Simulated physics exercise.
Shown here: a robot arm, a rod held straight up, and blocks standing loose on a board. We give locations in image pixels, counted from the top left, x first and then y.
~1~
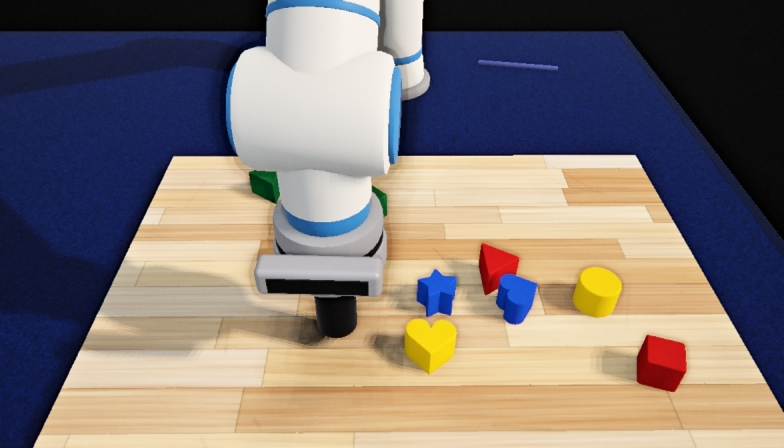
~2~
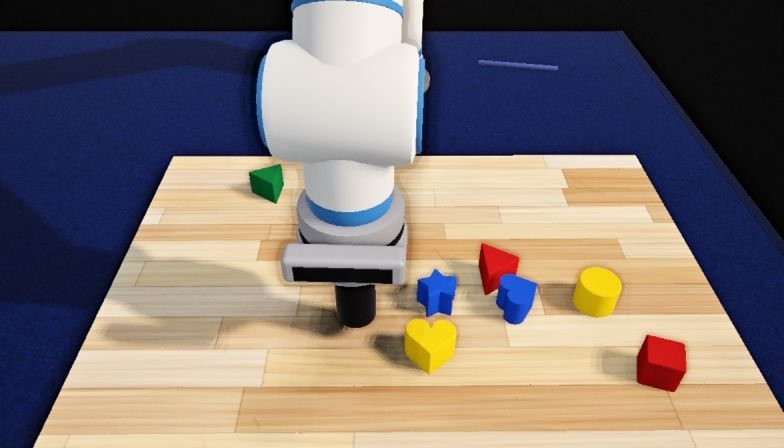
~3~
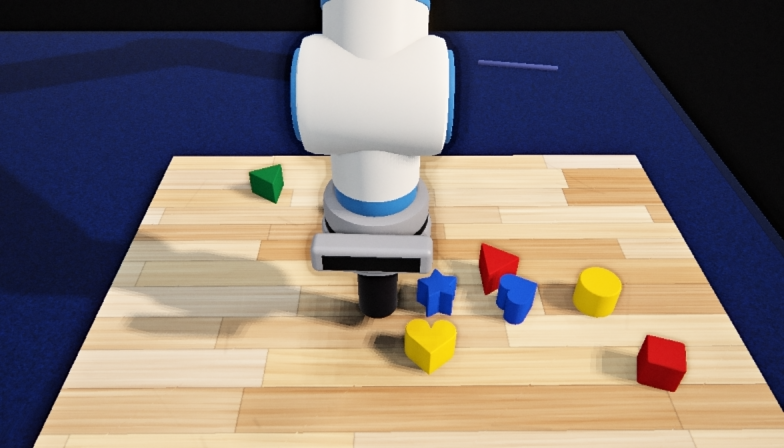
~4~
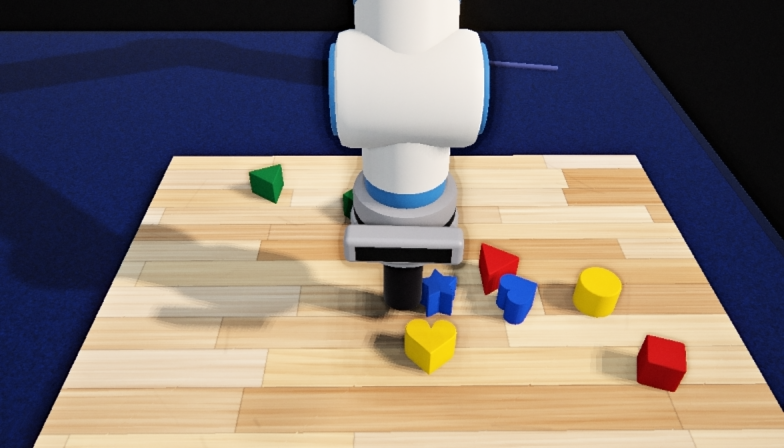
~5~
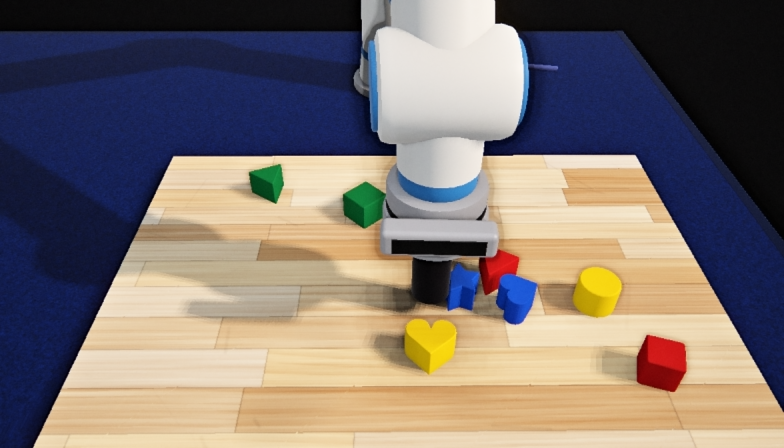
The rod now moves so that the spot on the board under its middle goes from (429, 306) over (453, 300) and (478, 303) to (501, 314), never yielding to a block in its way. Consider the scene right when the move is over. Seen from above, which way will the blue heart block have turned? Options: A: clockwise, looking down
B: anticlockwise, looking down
I'll go with A - clockwise, looking down.
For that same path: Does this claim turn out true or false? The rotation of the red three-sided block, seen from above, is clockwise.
That is false.
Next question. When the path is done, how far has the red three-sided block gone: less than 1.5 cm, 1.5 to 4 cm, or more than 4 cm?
The best fit is 1.5 to 4 cm.
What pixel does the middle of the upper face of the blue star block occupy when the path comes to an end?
That would be at about pixel (523, 275).
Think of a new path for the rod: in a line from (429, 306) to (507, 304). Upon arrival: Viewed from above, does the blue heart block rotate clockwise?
Yes, that is what happens.
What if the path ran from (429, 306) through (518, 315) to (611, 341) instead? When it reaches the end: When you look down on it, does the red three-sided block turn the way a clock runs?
I expect not.
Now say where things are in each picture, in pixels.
Tip of the rod at (338, 323), middles of tops, yellow heart block at (431, 332), blue star block at (438, 282), red three-sided block at (497, 257), blue heart block at (518, 288), in the first frame.
Rod at (357, 314), nothing pushed, in the second frame.
Rod at (378, 304), nothing pushed, in the third frame.
Rod at (403, 297), nothing pushed, in the fourth frame.
Rod at (430, 291), yellow heart block at (431, 332), blue star block at (461, 277), red three-sided block at (497, 257), blue heart block at (518, 288), in the fifth frame.
The first path, step by step. Halfway along, rod at (468, 284); blue star block at (498, 271); red three-sided block at (511, 254), turned 55° anticlockwise; blue heart block at (528, 288), turned 20° clockwise.
At the end, rod at (504, 299); yellow heart block unmoved; blue star block at (523, 275), turned 30° anticlockwise; red three-sided block at (518, 251), turned 70° anticlockwise; blue heart block at (551, 287), turned 65° clockwise.
